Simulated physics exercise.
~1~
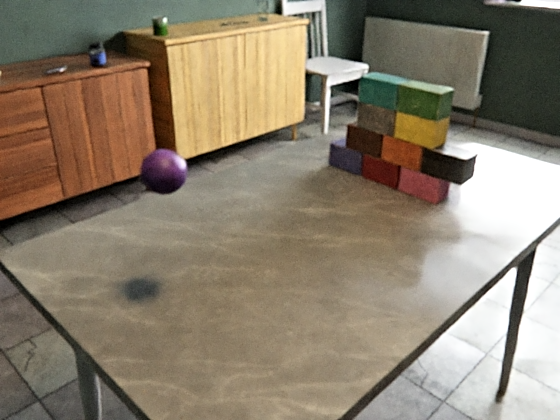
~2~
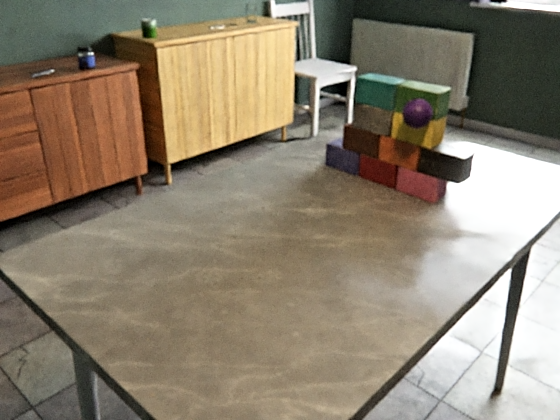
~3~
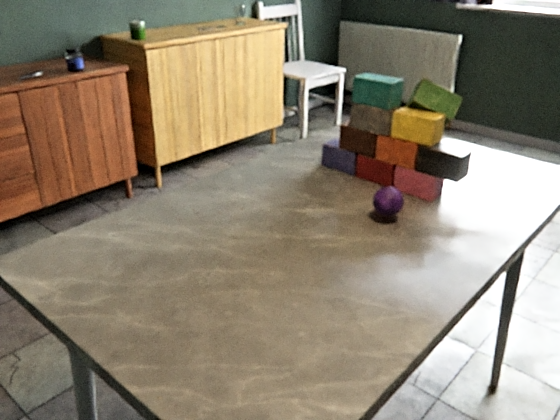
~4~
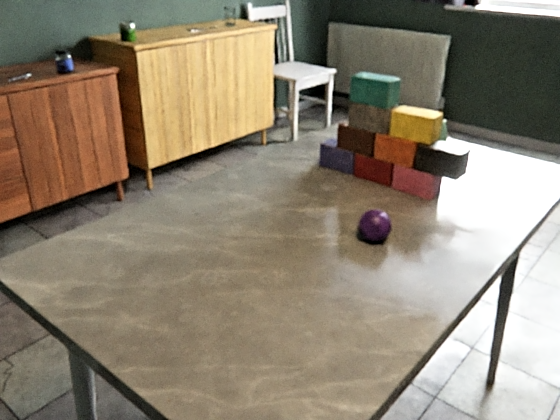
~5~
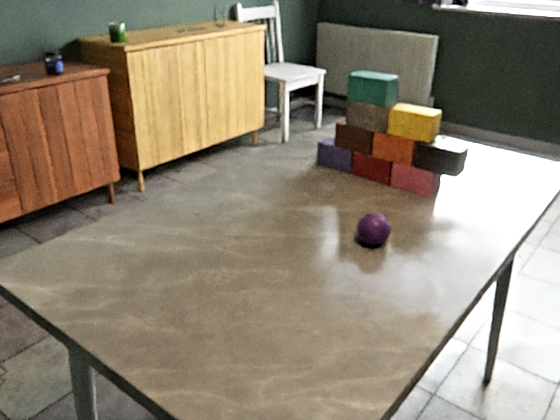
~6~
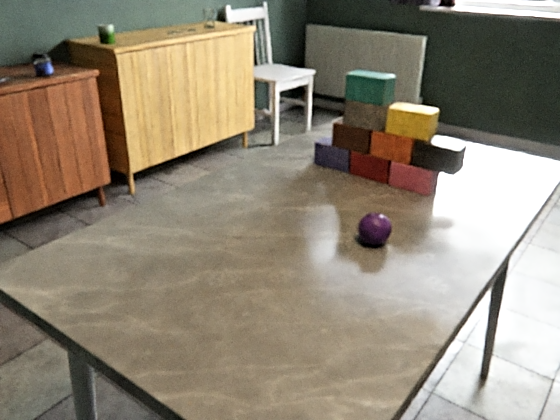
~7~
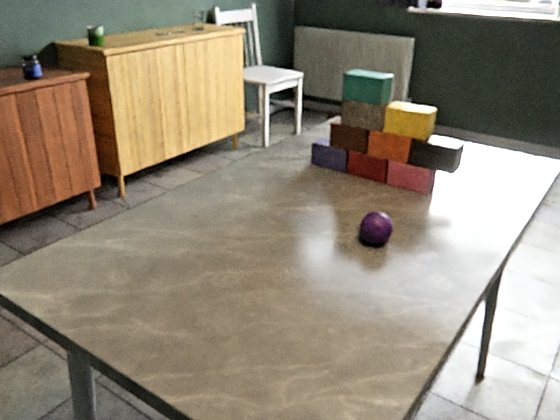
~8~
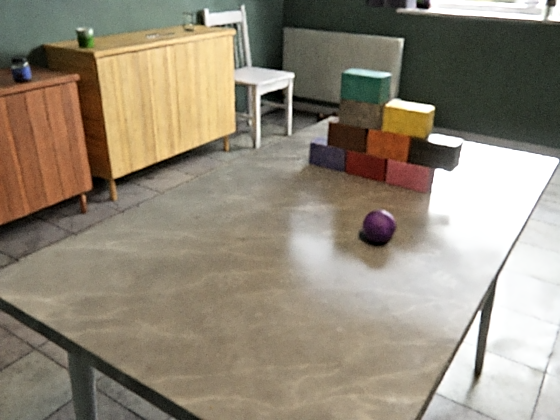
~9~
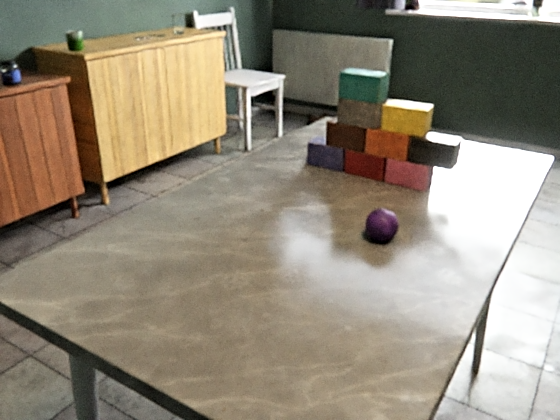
In the video, a purple ball flies over a table into the upper right of a stack of colourful blocks, knocking the green block backward out of view behind the pile, then drops and settles on the tabletop in front while the other blocks, including the turquoise one, remain stacked.
